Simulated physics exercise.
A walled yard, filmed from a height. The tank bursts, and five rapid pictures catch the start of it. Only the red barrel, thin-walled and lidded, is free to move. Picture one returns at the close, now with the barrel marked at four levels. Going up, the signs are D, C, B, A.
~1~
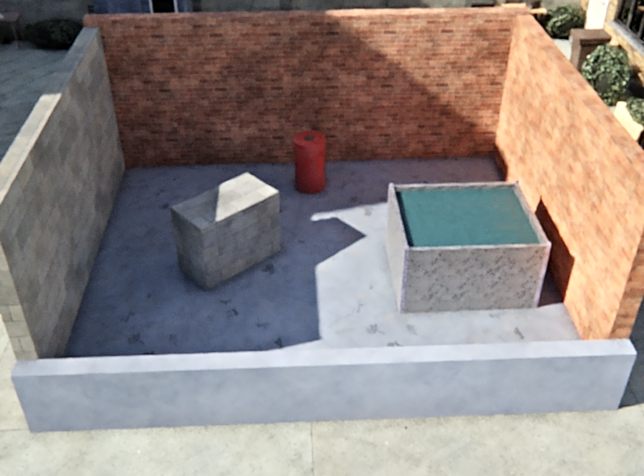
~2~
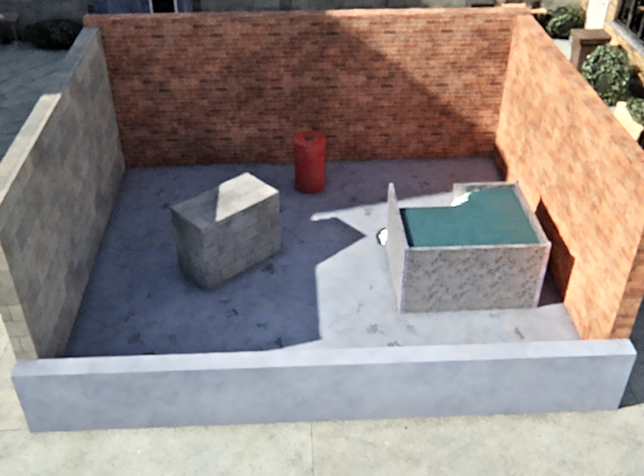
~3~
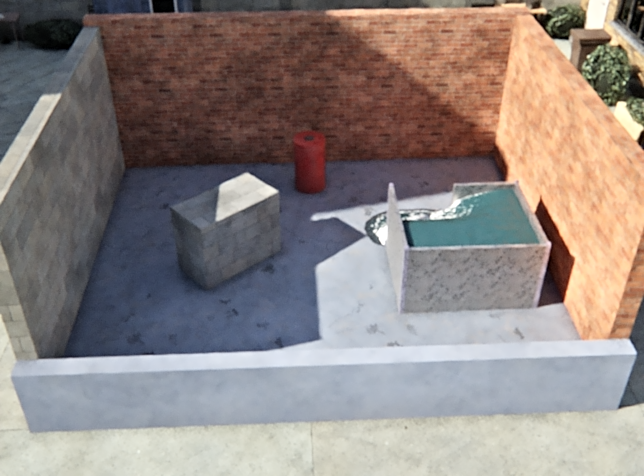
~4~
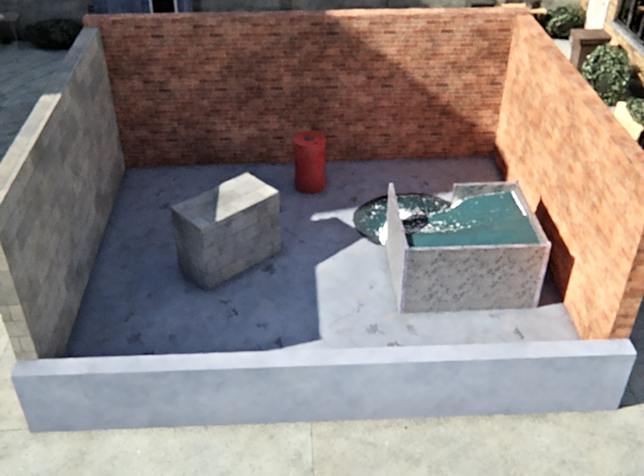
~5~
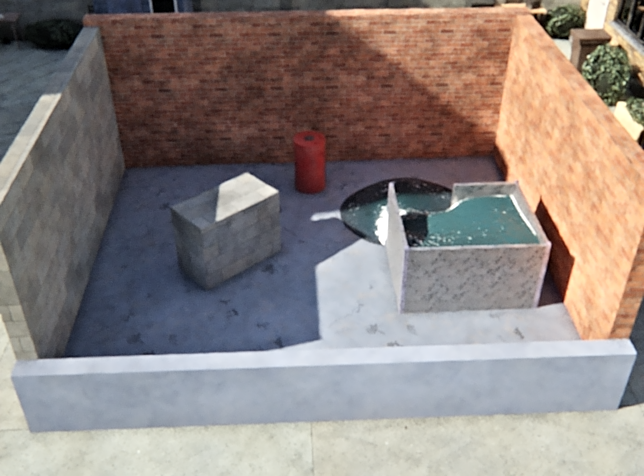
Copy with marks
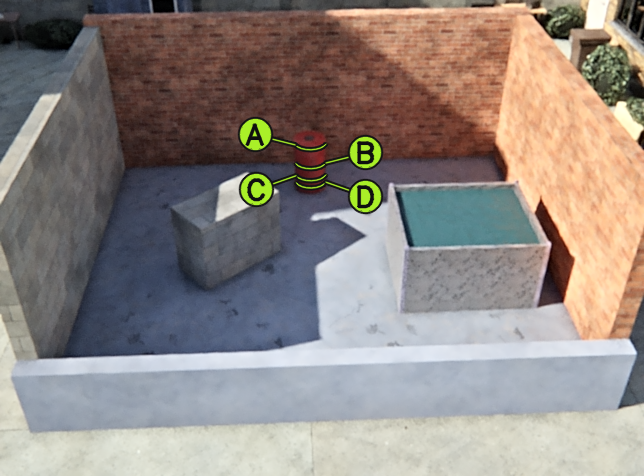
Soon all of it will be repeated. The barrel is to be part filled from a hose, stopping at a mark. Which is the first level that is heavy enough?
B.
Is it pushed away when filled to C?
Yes, it does.
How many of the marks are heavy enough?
Two of the four.
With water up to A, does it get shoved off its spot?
No, not at all.
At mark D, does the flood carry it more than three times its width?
Yes, clearly.
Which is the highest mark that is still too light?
The answer is C.
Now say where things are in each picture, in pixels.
The first frame shows lid of the red barrel at (310, 138); tank full, its middle at (464, 219).
In the second frame, water covers 2 % of the ground, mostly out of sight from here.
In the third frame, water covers 3 % of the ground, mostly out of sight from here.
In the fourth frame, 6 % of the ground wet, in view closest to the barrel at (366, 207).
The fifth frame shows lid of the red barrel at (310, 138); 9 % of the ground wet, in view closest to the barrel at (356, 196).
On the marked copy, A at (310, 149); B at (311, 168); C at (311, 180); D at (311, 188); from the bottom up D, C, B, A.
Choosing A, it does not move.
Choosing B, it does not move.
Choosing C, it is pushed about twice its own width away.
Choosing D, it is pushed about 7 times its own width away.
